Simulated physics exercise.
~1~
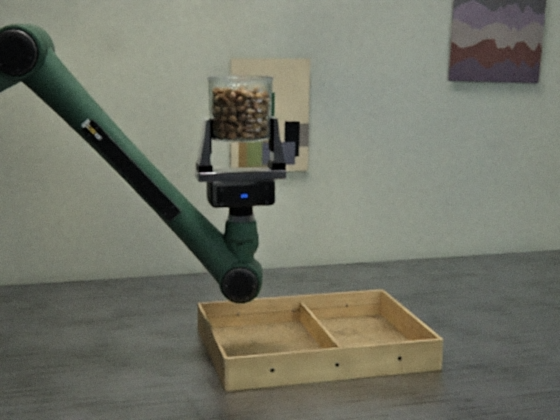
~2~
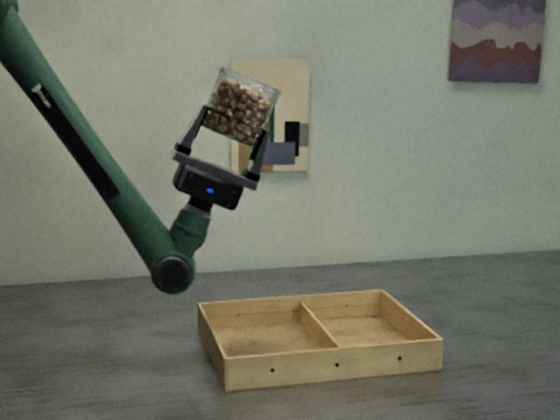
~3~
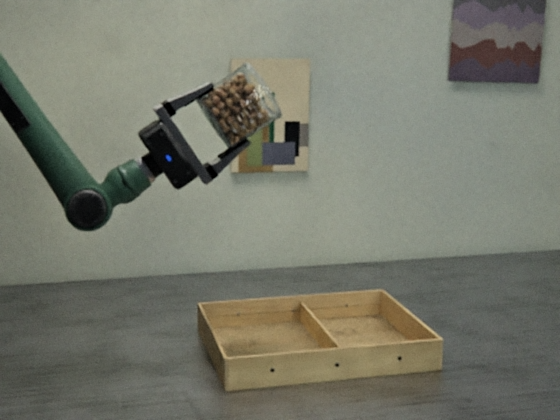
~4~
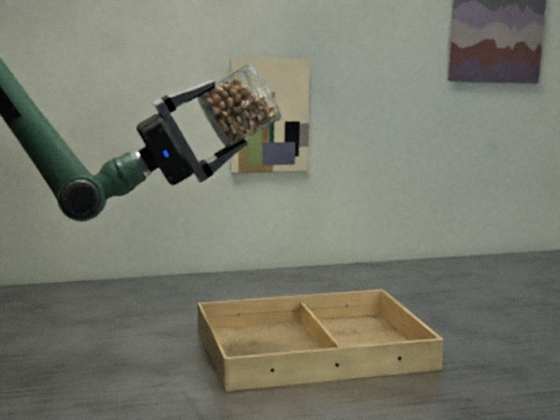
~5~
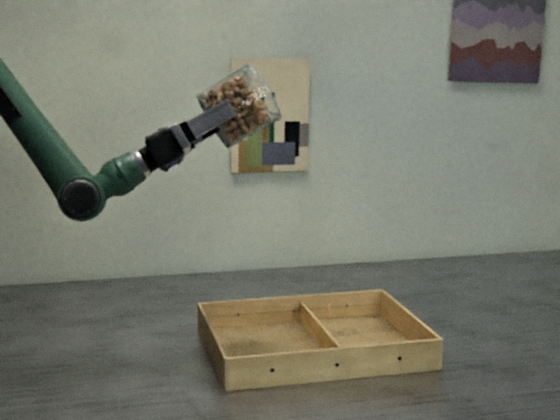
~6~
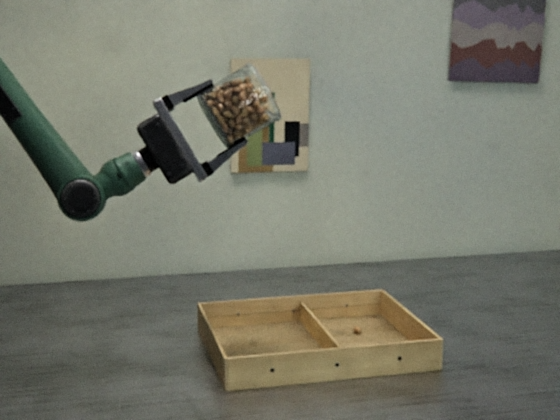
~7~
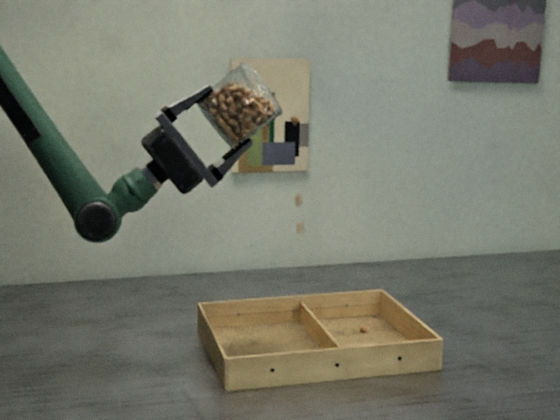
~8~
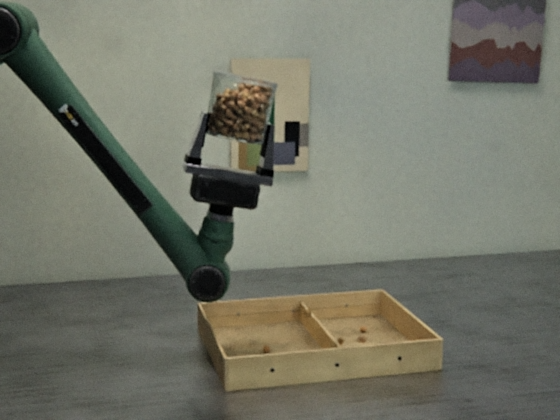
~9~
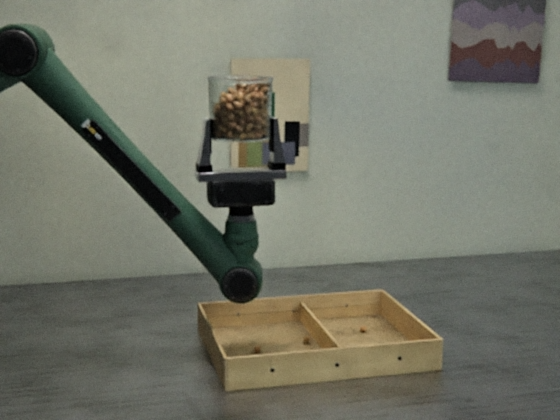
Above a divided wooden tray, a green robot arm tilting a clear cup of beans rightward, dropping a few, then righting it.
